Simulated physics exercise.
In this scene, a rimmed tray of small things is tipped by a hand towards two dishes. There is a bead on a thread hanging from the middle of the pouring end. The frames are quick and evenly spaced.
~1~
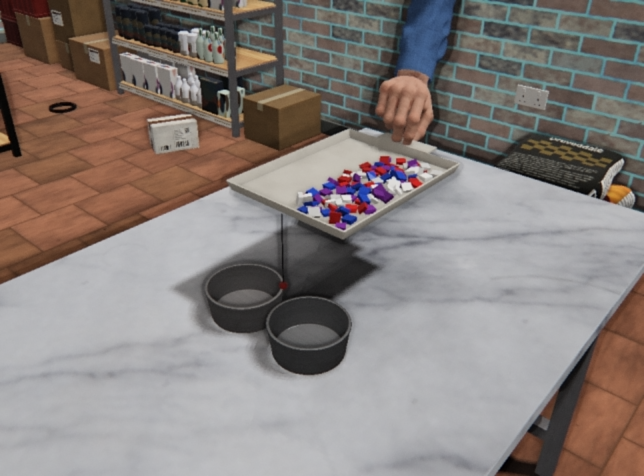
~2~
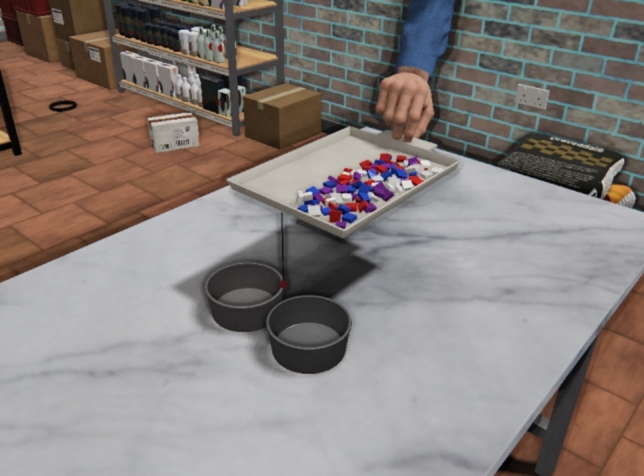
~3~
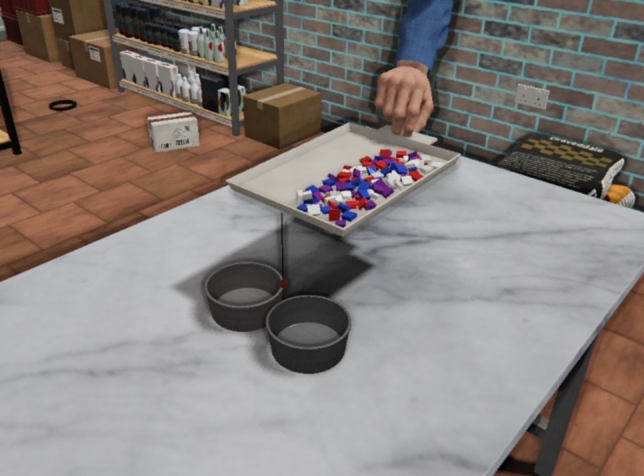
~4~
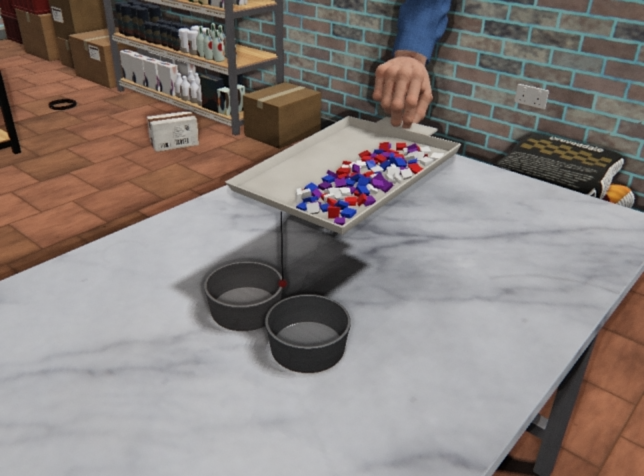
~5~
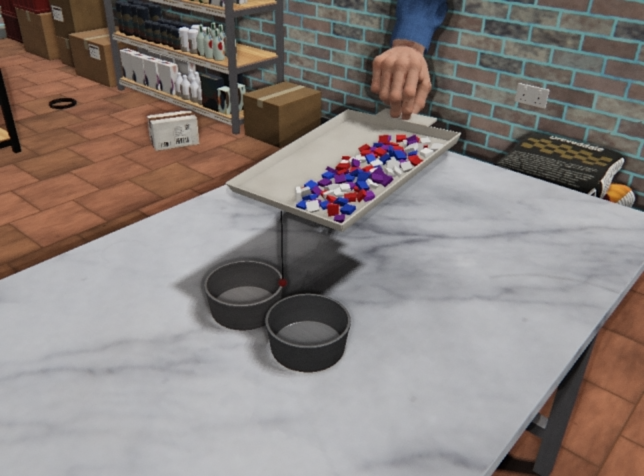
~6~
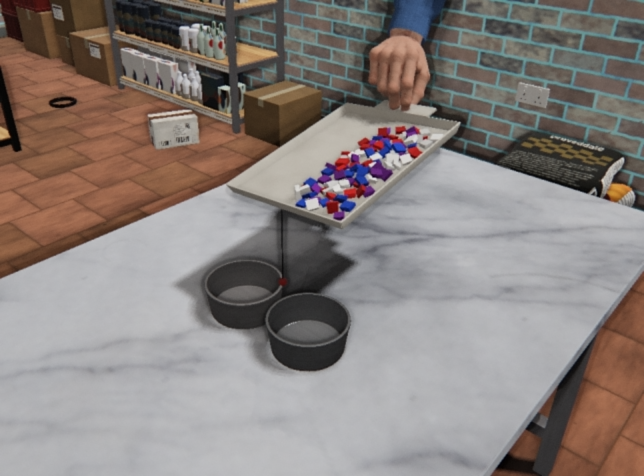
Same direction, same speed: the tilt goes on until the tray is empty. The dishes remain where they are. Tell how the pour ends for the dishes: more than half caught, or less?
Majority caught.
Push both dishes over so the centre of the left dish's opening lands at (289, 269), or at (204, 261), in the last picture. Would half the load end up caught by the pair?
At place one not up to half; at place two in excess of half.
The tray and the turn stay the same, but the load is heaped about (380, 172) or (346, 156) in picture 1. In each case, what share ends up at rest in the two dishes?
The first start yields 80 per cent, the second 70 per cent.
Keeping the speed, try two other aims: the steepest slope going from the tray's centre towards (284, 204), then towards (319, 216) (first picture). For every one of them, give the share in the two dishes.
First case around 70 per cent, second case 80 per cent.
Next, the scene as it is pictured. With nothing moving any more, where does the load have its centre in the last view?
Somewhere close to (238, 297) in the last picture.
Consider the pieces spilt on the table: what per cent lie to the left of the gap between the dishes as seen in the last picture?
90 %, roughly.
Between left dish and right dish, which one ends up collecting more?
The fuller one is the left side.
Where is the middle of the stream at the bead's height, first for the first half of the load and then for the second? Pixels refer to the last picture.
First roughly (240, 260), then roughly (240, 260).
Shortly afterwards, tray tipped steeply; all but a few on the tray; only a few in the left dish; a little in the air.
Next, tray tipped right over; a little on the tray; near half in the left dish; near a quarter outside both; a little in the air.
Some moments later, tray tipped past a quarter turn; the bulk in the left dish; near a quarter outside both.
In the end, tray tipped past a quarter turn; none at all in the right dish; the bulk in the left dish; near a quarter outside both.
